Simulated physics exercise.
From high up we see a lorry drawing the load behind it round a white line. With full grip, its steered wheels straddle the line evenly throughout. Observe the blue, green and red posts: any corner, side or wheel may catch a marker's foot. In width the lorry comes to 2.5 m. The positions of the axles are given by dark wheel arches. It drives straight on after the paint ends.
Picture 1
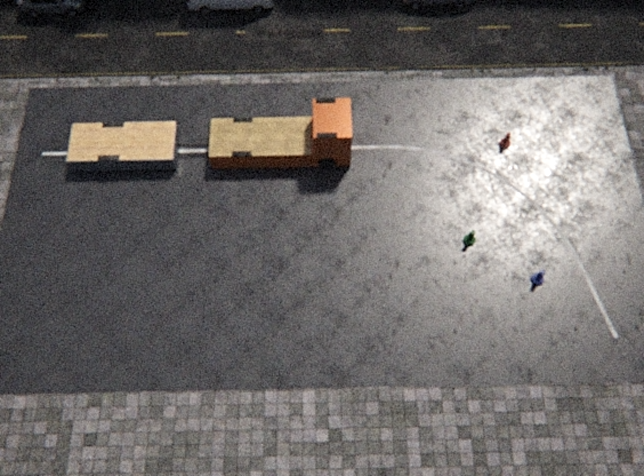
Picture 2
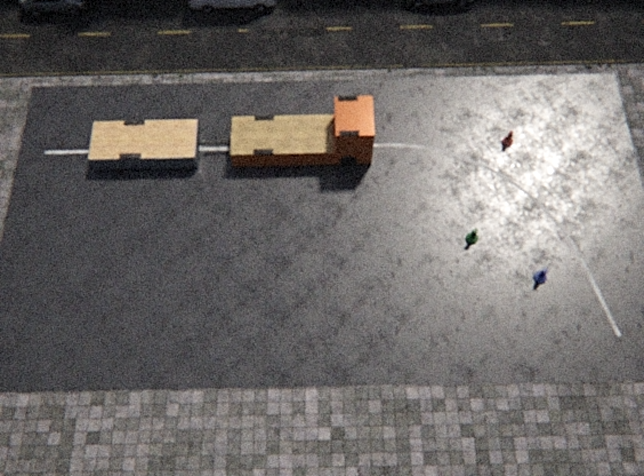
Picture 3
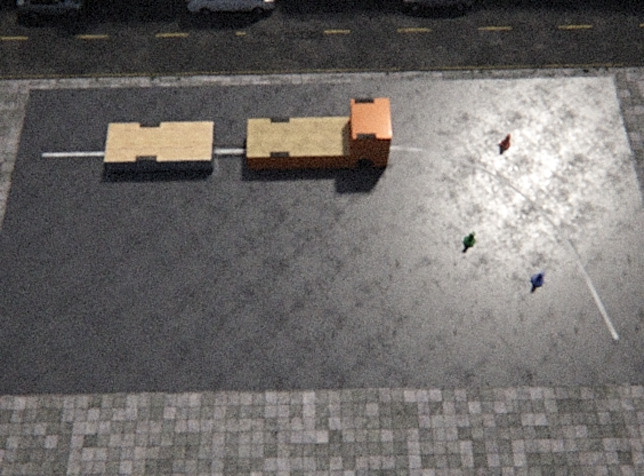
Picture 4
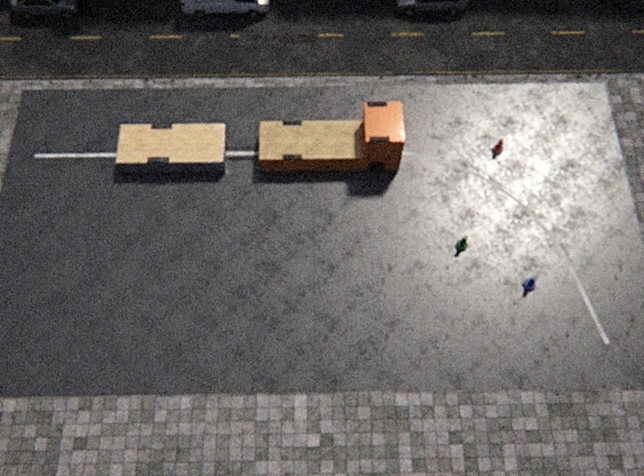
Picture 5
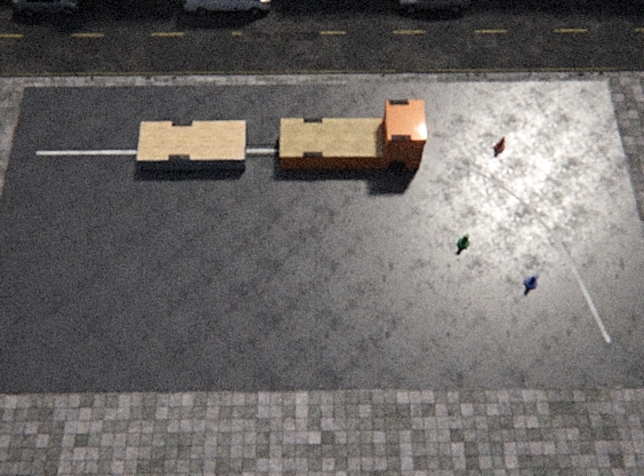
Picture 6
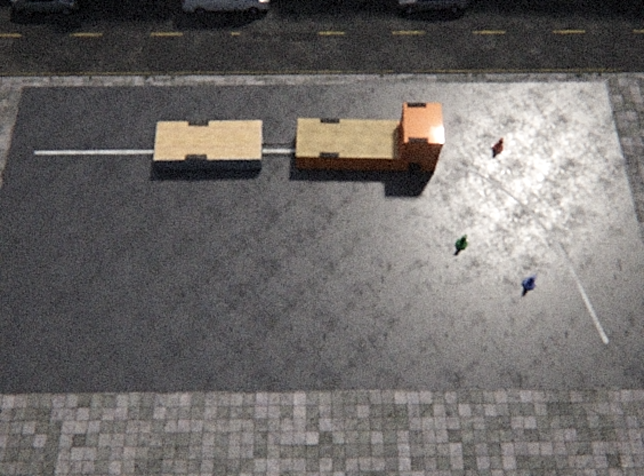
An orange lorry pulls a trailer rightward along a white line toward three small coloured posts.
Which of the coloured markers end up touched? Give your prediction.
Blue: Casualty, green: Survivor, red: Survivor.
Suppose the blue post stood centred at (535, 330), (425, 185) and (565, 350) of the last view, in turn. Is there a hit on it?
First missed, second hit, third struck.
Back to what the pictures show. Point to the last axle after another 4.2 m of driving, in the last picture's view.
Near (271, 139).
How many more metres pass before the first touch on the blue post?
Contact happens once about 18.5 m more has been driven.
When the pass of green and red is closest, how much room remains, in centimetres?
Green: 70; red: 20.
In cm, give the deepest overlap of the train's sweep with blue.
Estimate - blue: Some 60.
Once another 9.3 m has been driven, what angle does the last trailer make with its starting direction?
Angle of last trailer relative to start: About 10°.
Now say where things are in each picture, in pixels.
Nose (348, 135); last axle (111, 141); still straight; blue (539, 277), green (470, 238), red (506, 141); 1 trailer, in the first frame.
Nose (369, 132); last axle (132, 139); still straight, in the second frame.
Nose (385, 135); last axle (148, 141); still straight, in the third frame.
Nose (397, 138); last axle (160, 143); still straight, in the fourth frame.
Nose (418, 137); last axle (181, 140); still straight, in the fifth frame.
Nose (435, 140); last axle (197, 140); turned 2°; blue (531, 282), green (463, 242), red (499, 145), in the sixth frame.
With 3.5 m more driven, the last axle is at (259, 139) of the last picture, 5 cm off the line; red has been passed with 20 cm to spare.
With 18.7 m more driven, the last axle is at (497, 210) of the last picture, 195 cm off the line; the trailer has hit blue; green has been passed with 70 cm to spare.
With 18.8 m more driven, the last axle is at (498, 211) of the last picture, 195 cm off the line.
With 30.4 m more driven, the last axle is at (638, 404) of the last picture, 45 cm off the line; 1 of 3 struck in all.
